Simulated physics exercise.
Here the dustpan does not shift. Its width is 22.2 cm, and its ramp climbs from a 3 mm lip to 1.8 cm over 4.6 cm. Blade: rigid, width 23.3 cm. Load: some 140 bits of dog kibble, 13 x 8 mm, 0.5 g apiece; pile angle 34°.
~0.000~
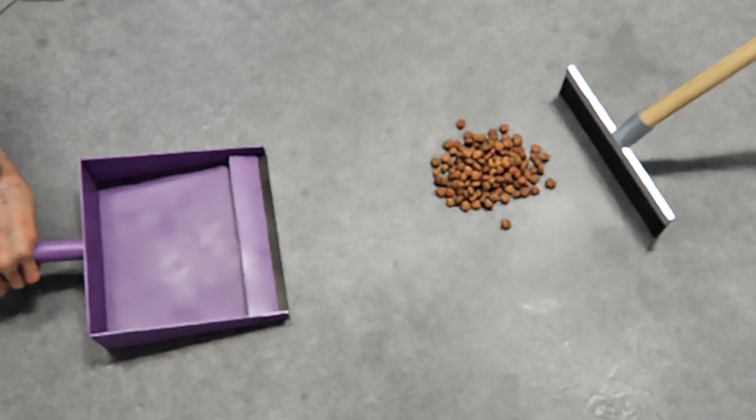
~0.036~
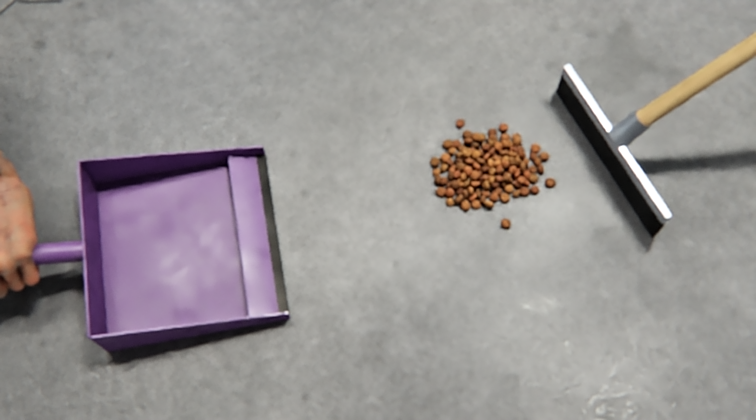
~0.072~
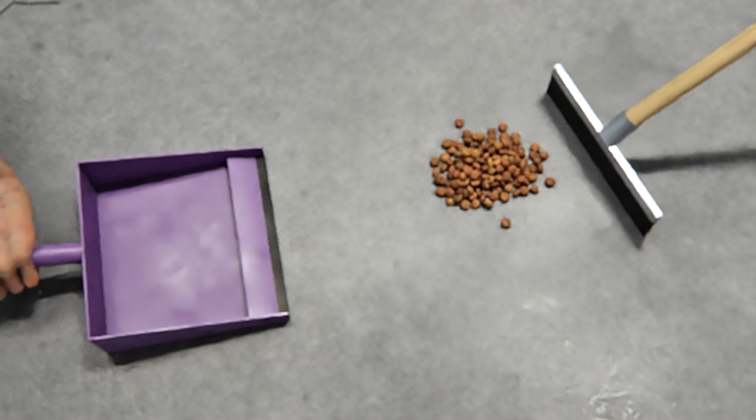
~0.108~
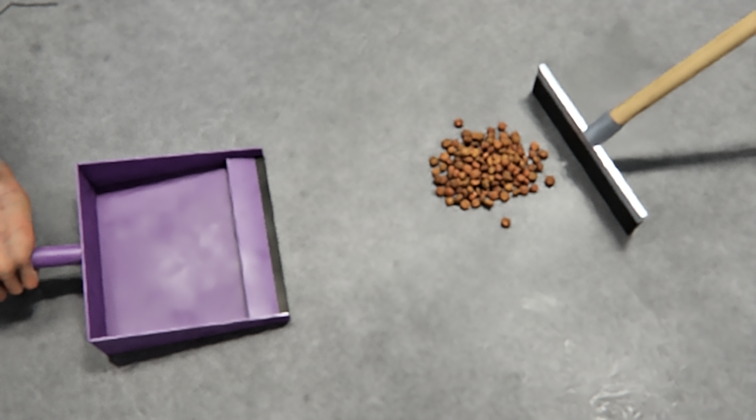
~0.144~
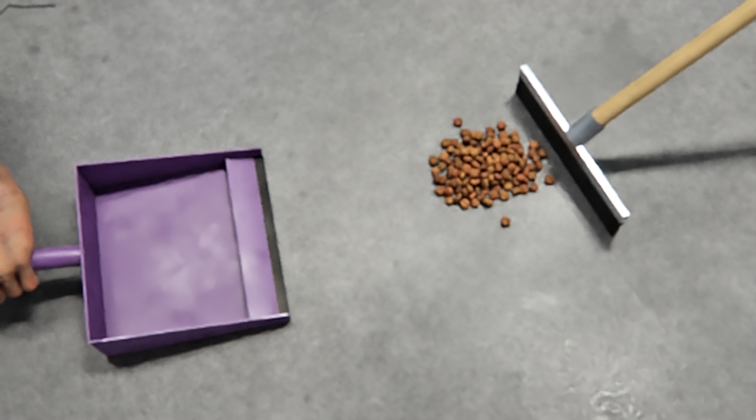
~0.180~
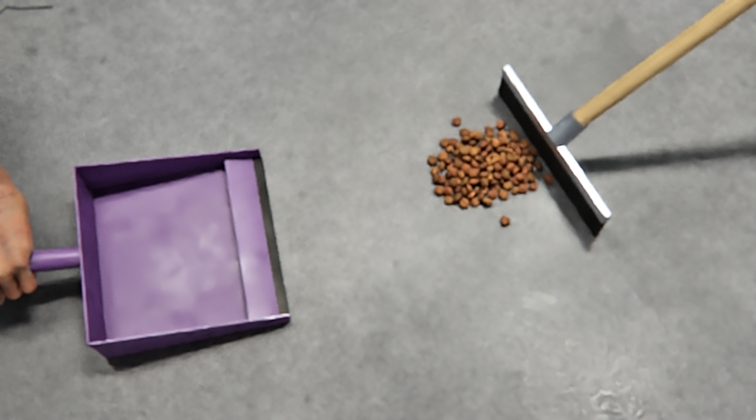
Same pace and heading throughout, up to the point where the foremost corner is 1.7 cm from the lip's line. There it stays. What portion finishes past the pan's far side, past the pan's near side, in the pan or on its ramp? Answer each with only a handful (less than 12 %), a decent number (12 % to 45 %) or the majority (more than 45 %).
Far side: Only a handful; near side: Only a handful; pan: Only a handful.
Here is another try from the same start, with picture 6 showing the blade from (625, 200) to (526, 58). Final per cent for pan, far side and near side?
Per cent by place - pan 0, far side 20, near side 0.
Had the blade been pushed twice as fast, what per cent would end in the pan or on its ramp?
Share: Near 35 %.
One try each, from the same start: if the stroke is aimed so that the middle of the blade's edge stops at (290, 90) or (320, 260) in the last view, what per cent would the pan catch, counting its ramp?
Roughly 0 % and 20 %.
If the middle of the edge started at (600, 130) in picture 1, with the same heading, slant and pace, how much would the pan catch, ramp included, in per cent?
The pan and its ramp would take some 0 per cent.
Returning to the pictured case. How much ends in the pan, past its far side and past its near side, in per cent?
Far side 5, near side 0, pan 5.
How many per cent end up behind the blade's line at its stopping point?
I'd put it near 10 in a hundred.
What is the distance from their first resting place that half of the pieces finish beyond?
That distance is close to 26 cm.
After 0.44 s, middle of the blade 21 cm from the lip; 0 % over the lip, far side 0 %, near side 0 %.
After 0.62 s, middle of the blade 10 cm from the lip; 0 % over the lip, far side 5 %, near side 0 %.
Then, at 0.91 s, middle of the blade 5 cm from the lip; 5 % over the lip, far side 5 %, near side 0 %.
By 1.4 s all is still; far side 5 %, near side 0 %, pan 5 %, in front of the lip or behind the blade 90 %.
